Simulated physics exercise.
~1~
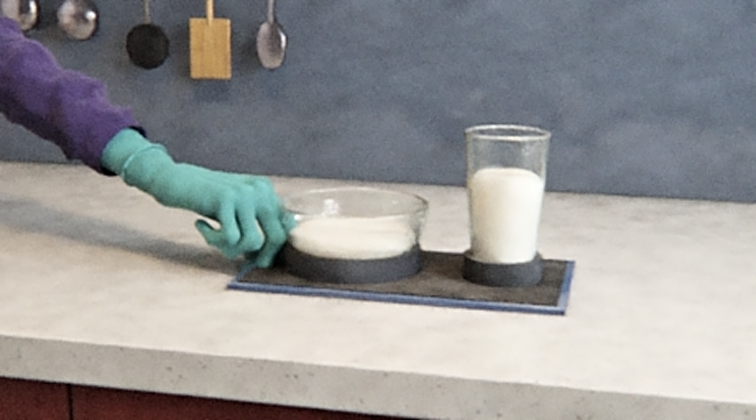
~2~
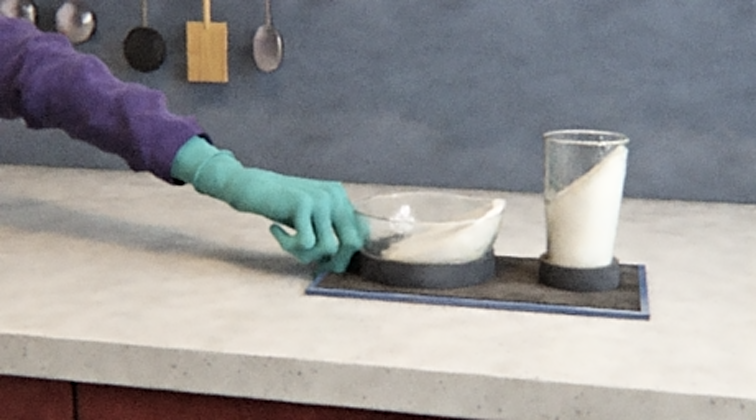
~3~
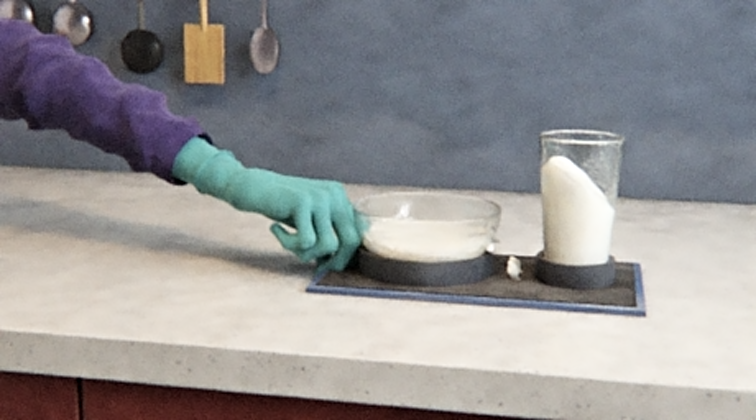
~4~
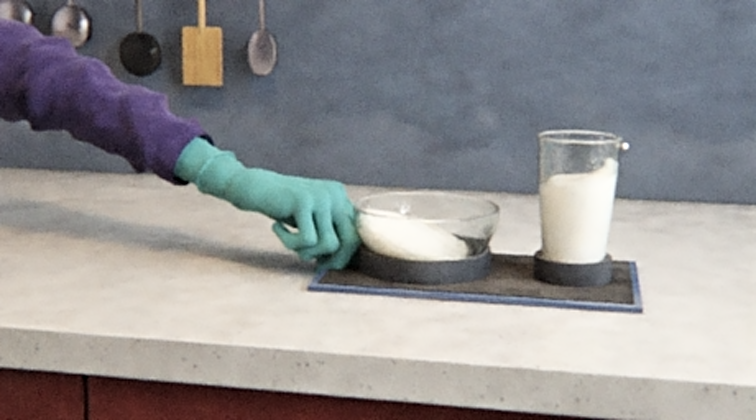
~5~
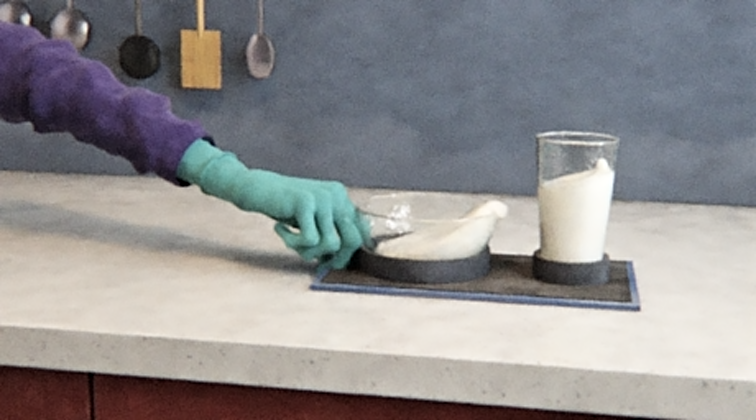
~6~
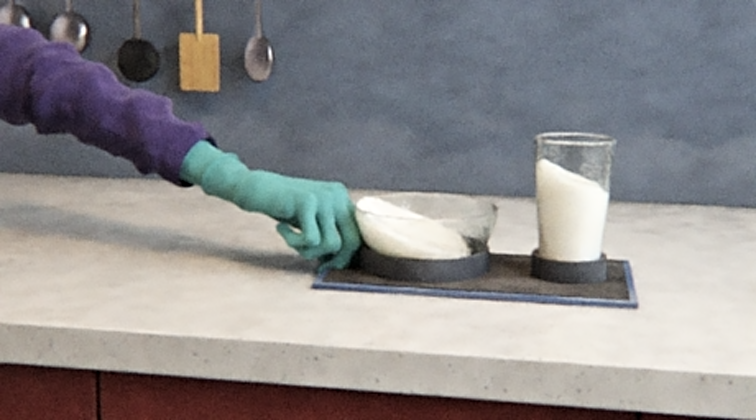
At first, a teal-gloved hand on a purple-sleeved arm holds the left end of a dark, blue-edged tray carrying a wide glass bowl and a slim glass of milk. The tray glides right along the pale counter and stops, and the milk surges up the right sides of both containers. It then swings back, and a small white splash from the bowl appears between the two. The milk keeps rocking, rising again to the bowl's right rim, while the slim glass stays dry outside. Finally, the tray sits still under the hand, with the milk in both tilted up toward the left.
